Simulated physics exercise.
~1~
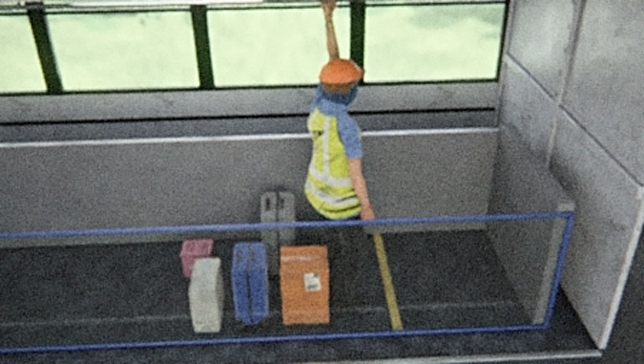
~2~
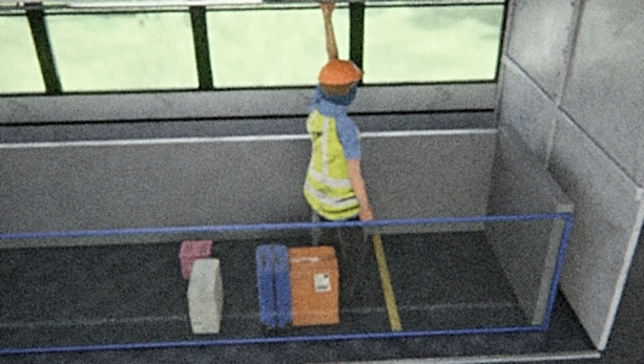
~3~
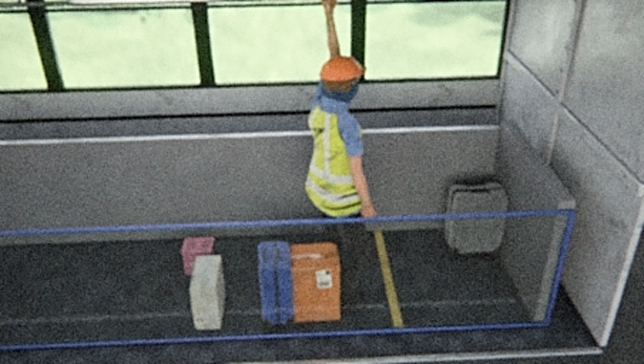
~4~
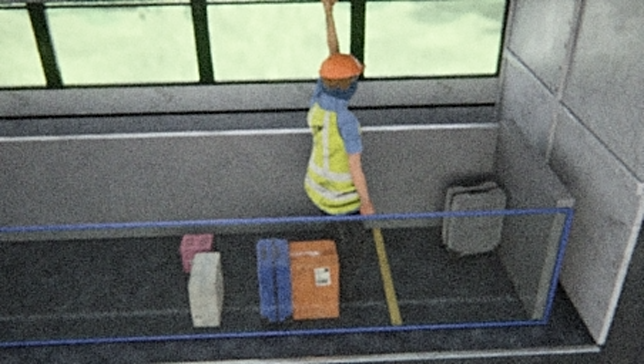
A person in an orange cap and yellow vest stands with one arm raised in a grey tram bay beneath windows, seen from slightly above through a blue-edged clear barrier. On the dark floor to the left are a pink tub, a white carton, a blue case and an orange pack, with a grey case behind and a yellow line to the right. The grey case moves right behind the person, while the blue case and orange pack shift slightly right. The grey case then continues across the line towards the right wall. It stays upright there, while the other items rest short of the line.
